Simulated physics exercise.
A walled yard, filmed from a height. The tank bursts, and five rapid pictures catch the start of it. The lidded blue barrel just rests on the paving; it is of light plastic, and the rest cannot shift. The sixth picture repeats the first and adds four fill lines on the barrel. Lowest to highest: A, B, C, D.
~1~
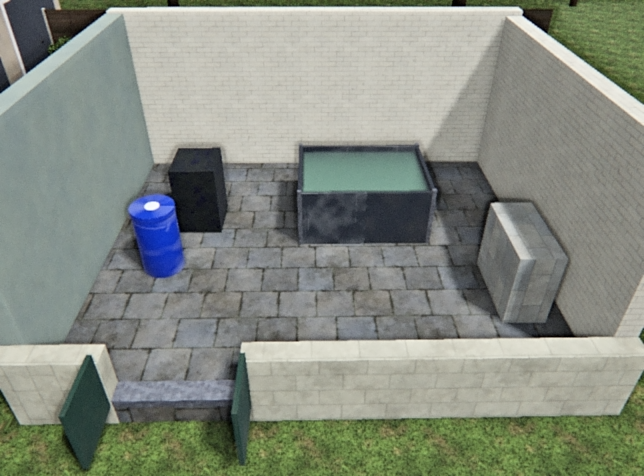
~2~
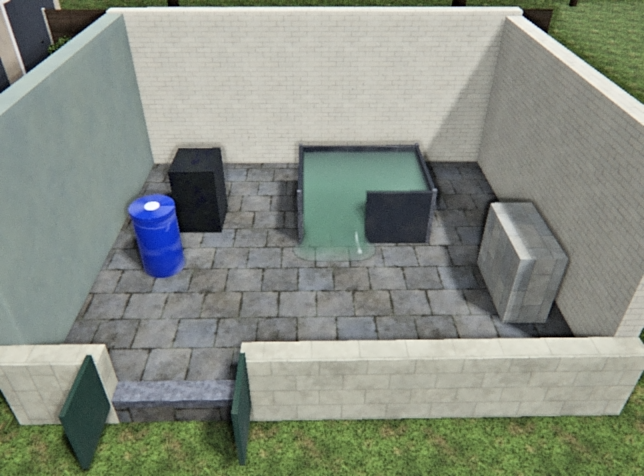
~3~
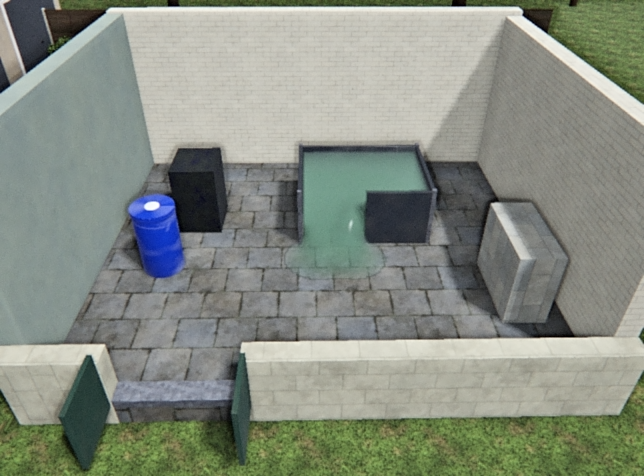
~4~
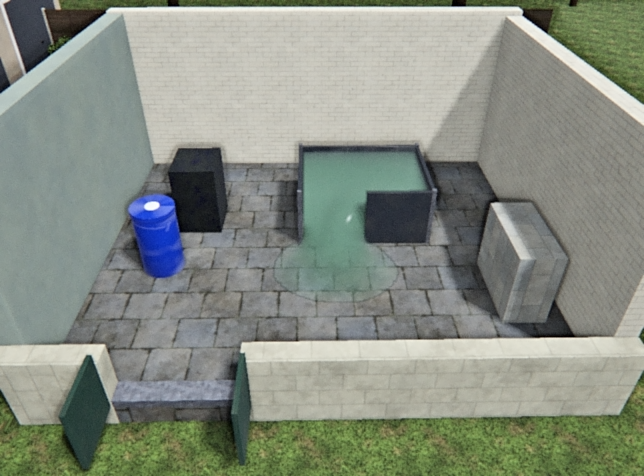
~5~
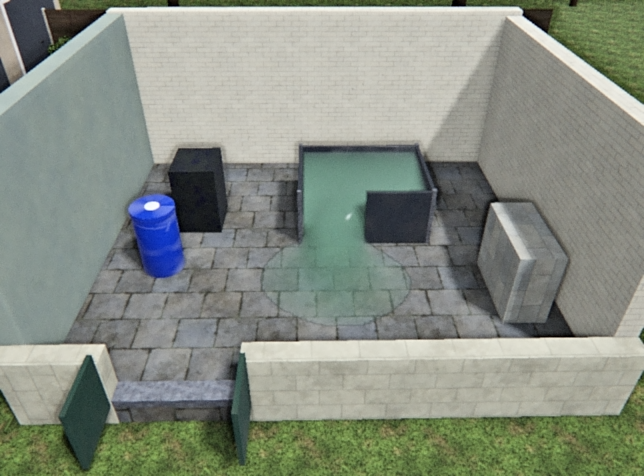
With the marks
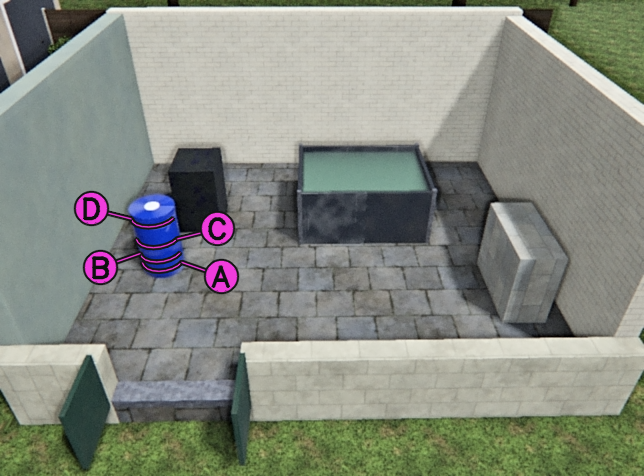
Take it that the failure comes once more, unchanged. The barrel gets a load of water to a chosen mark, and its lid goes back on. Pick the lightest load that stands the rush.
It is A.
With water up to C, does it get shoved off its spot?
No, that is safe.
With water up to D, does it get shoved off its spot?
No, that is safe.
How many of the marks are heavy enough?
All of them.
On the marked copy, A at (158, 271); B at (156, 262); C at (153, 247); D at (148, 227); from the bottom up A, B, C, D.
With A, it does not move.
With B, it does not move.
With C, it does not move.
With D, it does not move.
